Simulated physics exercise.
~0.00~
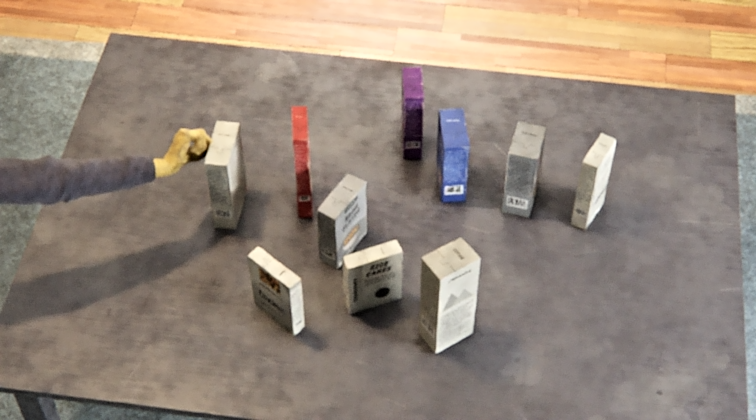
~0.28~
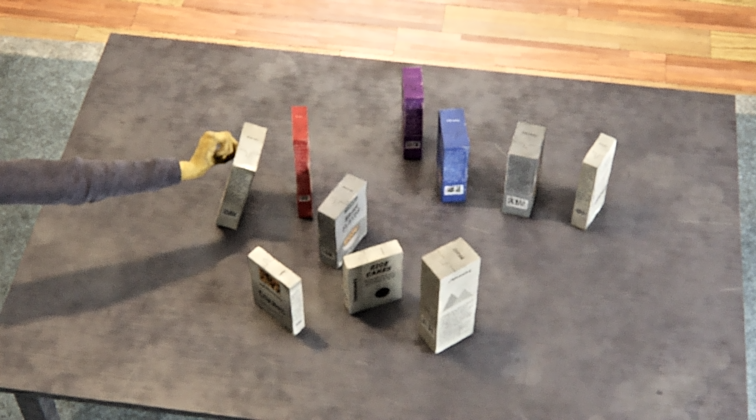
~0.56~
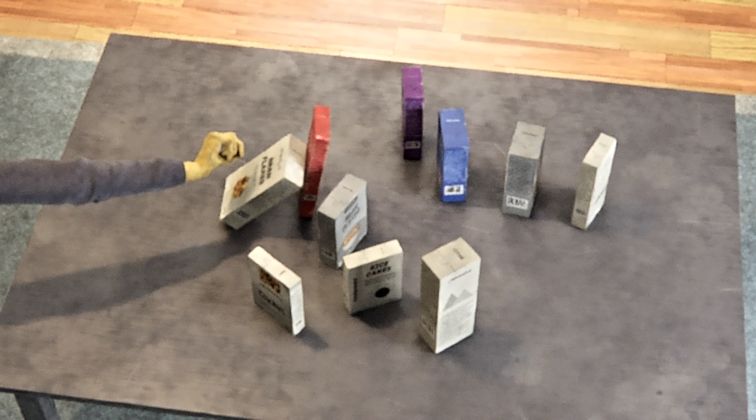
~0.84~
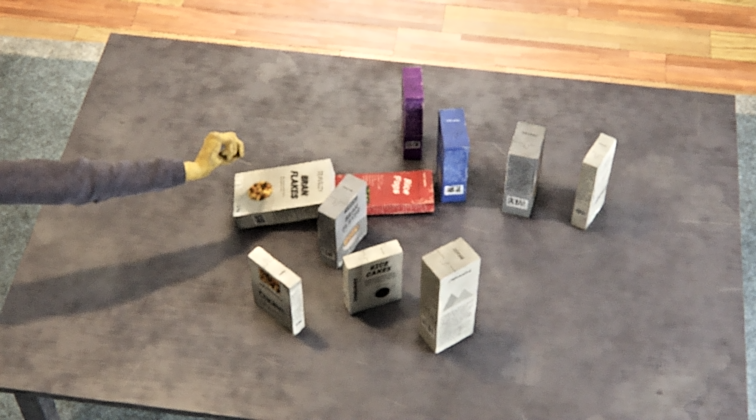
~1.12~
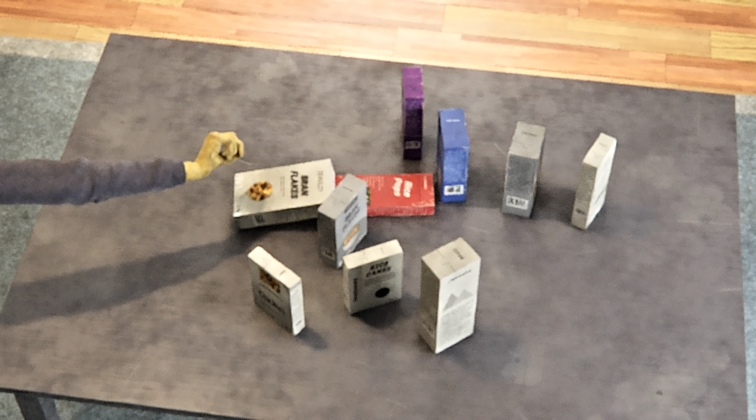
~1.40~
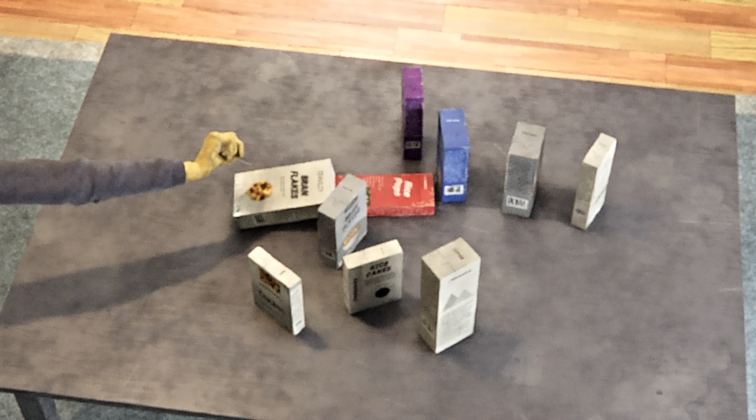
On a dark tabletop crowded with upright cereal boxes, a gloved hand tipped the leftmost pale box to the right, and it knocked over the red one beside it; both ended up lying flat while the purple, blue and other boxes stayed standing.
